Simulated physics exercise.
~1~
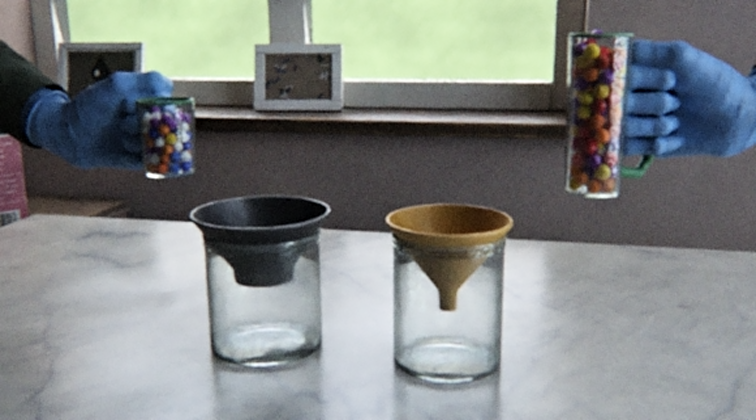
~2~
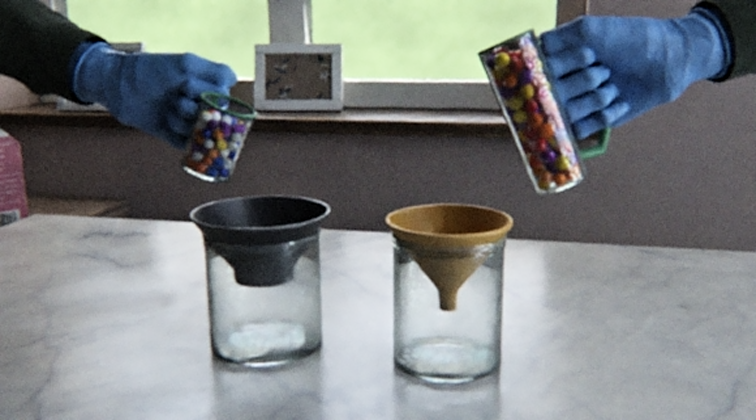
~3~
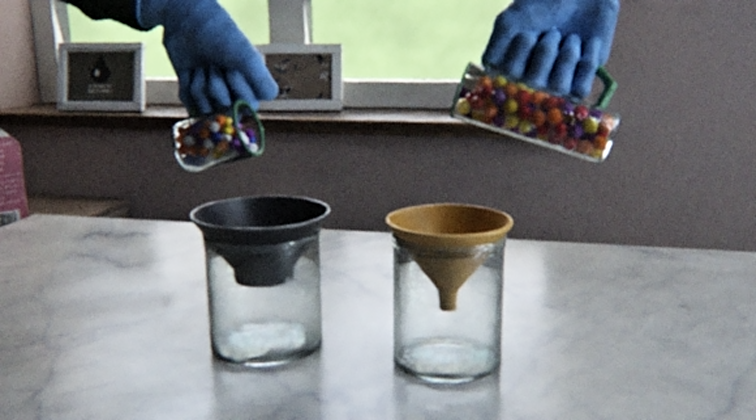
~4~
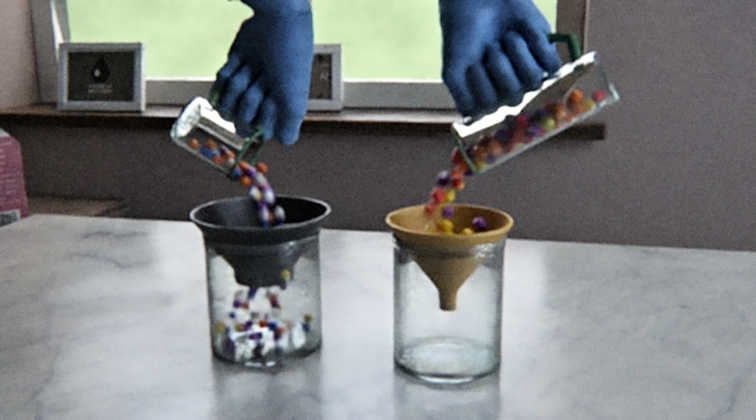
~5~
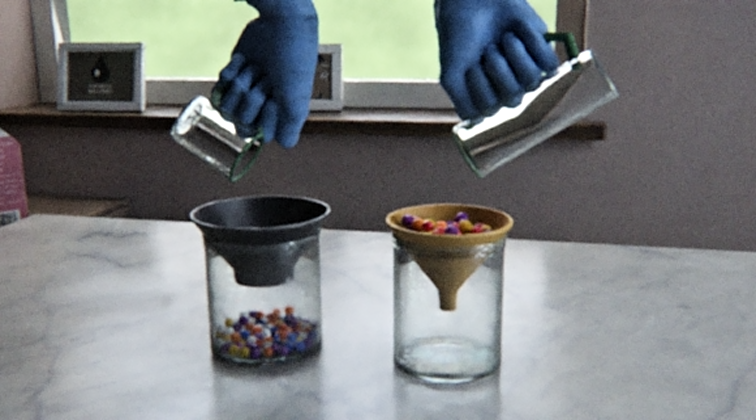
Two blue-gloved hands tipped glass cups of colorful beads over funnels set in two jars. The beads on the left ran through the dark funnel into the jar, while those on the right piled up and stayed stuck in the yellowish-brown funnel.
